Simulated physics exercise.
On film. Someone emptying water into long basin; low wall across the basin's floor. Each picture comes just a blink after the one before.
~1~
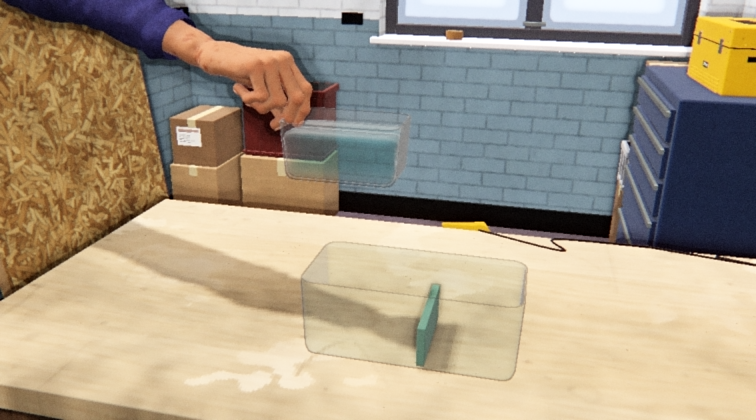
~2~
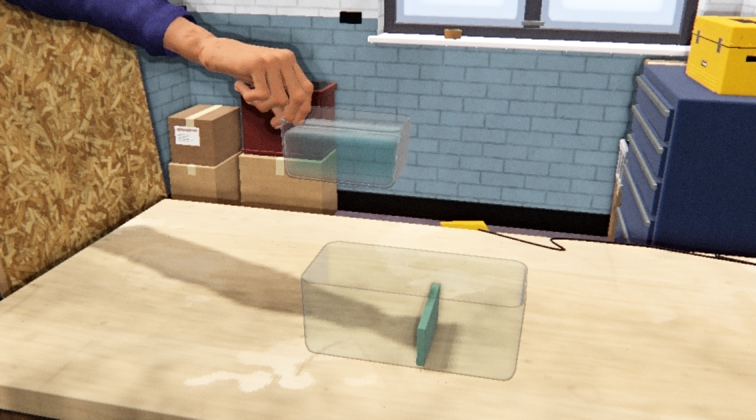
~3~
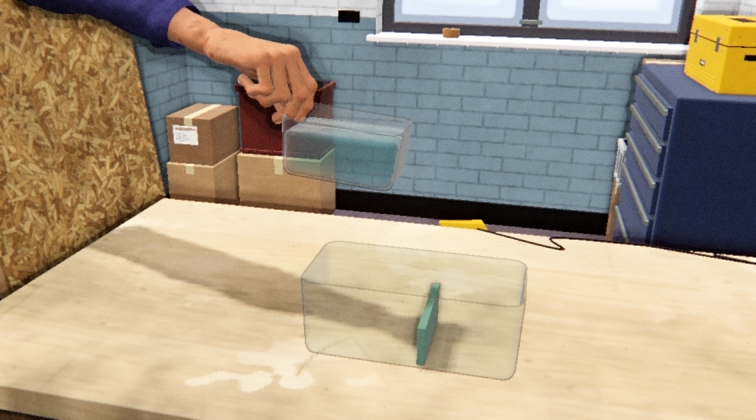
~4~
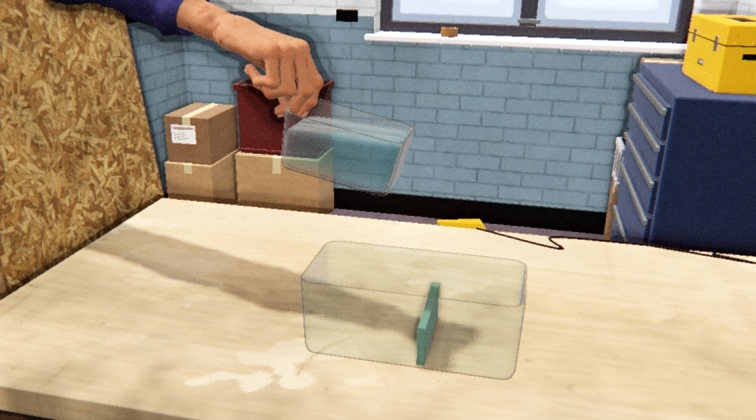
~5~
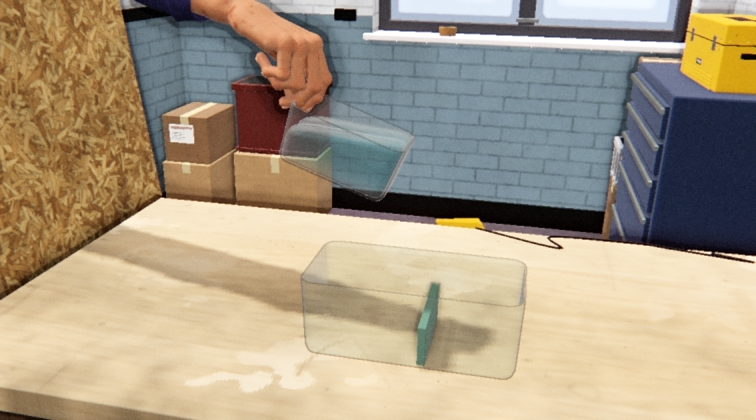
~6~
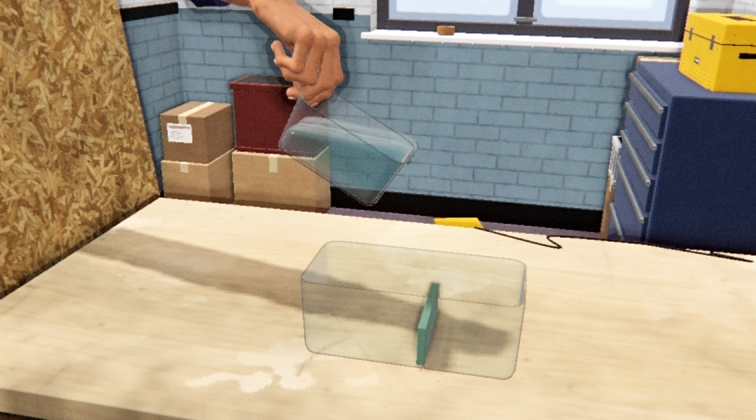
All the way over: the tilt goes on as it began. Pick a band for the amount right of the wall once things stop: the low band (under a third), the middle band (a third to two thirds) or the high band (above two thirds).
The middle band.
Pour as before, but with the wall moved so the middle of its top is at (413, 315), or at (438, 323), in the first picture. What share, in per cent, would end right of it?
70 % then 45 %.
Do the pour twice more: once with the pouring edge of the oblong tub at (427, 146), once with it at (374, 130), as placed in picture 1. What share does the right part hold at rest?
Result, first then second: About 75 % and about 20 %.
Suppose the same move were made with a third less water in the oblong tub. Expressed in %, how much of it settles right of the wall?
Some 55 parts in a hundred.
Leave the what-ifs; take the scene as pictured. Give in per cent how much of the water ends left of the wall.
That works out near 30 in every hundred.
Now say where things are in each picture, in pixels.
It leans 0°; its right rim is at (405, 124); the water meets the walls at (294, 125) and (403, 134); the long basin's rim runs from (314, 261) to (526, 285); the wall's top is at (429, 306), in the first frame.
It leans 1°; its right rim is at (406, 125); the water meets the walls at (295, 125) and (404, 135), in the second frame.
It leans 5°; its right rim is at (407, 129); the water meets the walls at (296, 124) and (405, 136), in the third frame.
It leans 12°; its right rim is at (409, 136); the water meets the walls at (296, 123) and (407, 138), in the fourth frame.
It leans 20°; its right rim is at (410, 145); the water meets the walls at (297, 124) and (410, 141), in the fifth frame.
It leans 30°; its right rim is at (409, 156); the water meets the walls at (297, 124) and (410, 150); 3 per cent is over the edge, in the sixth frame.
A moment on, the oblong tub is tipped on its side and 27 per cent is still to pour, 1 is left of the wall and 19 right of it.
Next, the oblong tub is tipped on its side and 7 per cent is still to pour, 13 is left of the wall and 62 right of it.
Then the oblong tub is tipped on its side and 2 per cent is still to pour, 27 is left of the wall and 59 right of it.
Later the oblong tub is tipped on its side and 0 per cent is still to pour, 31 is left of the wall and 59 right of it.
At rest 32 per cent lies left of the wall, 59 right of it and 9 outside.
